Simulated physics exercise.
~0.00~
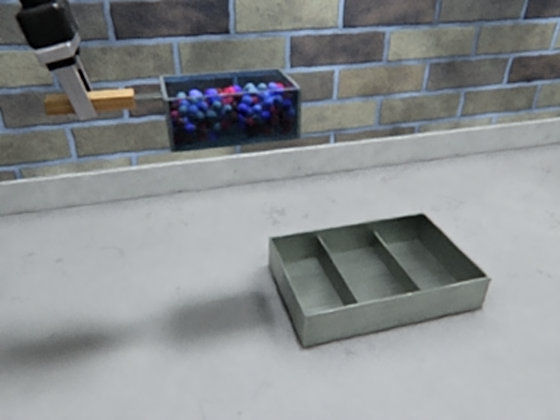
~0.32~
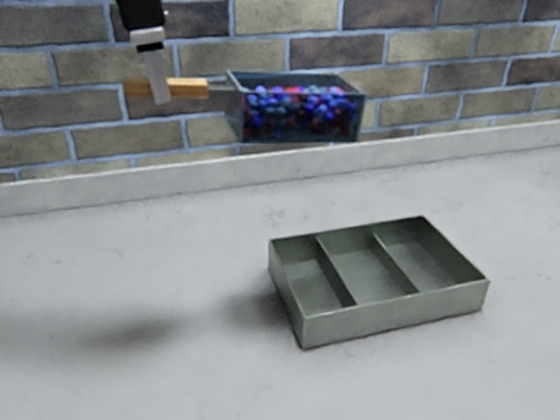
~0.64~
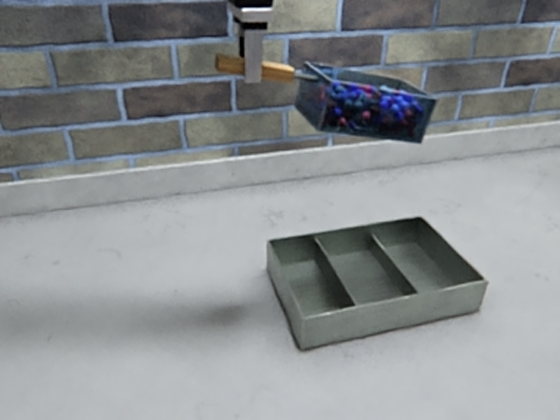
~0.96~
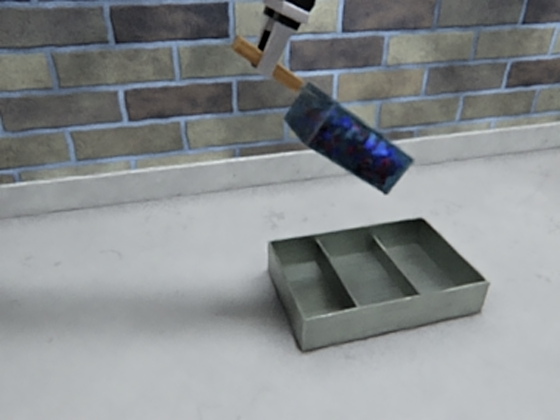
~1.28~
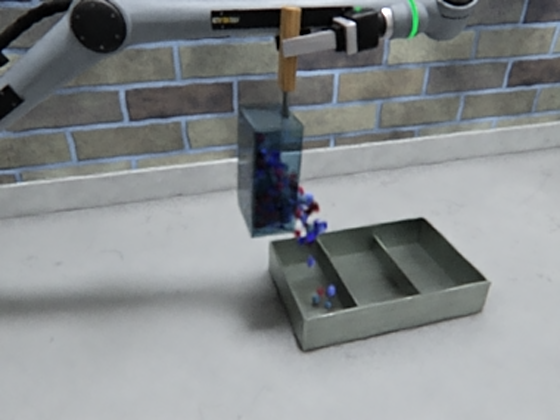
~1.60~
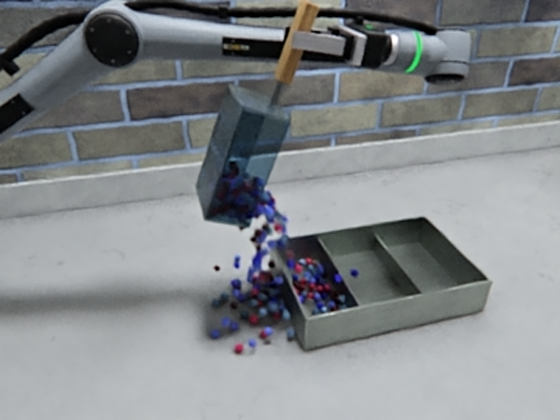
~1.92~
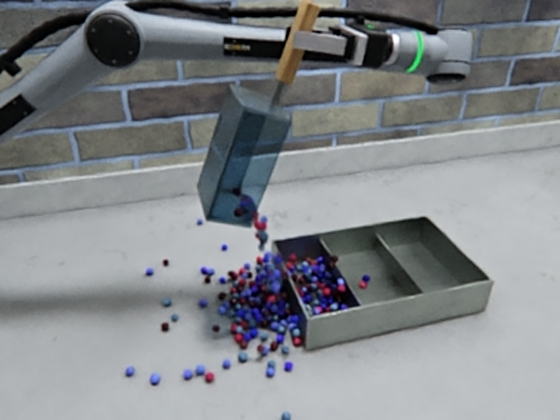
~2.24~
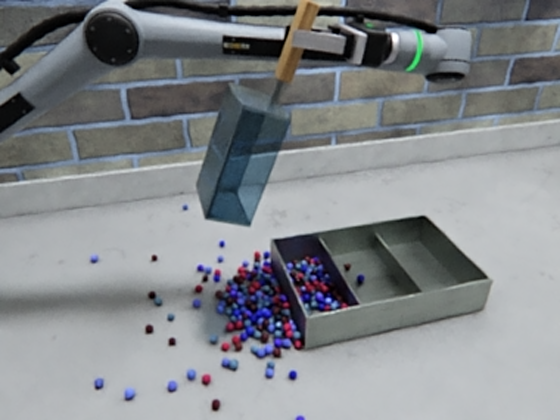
Robot arm carrying a clear box of colourful balls rightward, then tipping it, spilling them partly into a divided tray, mostly outside.
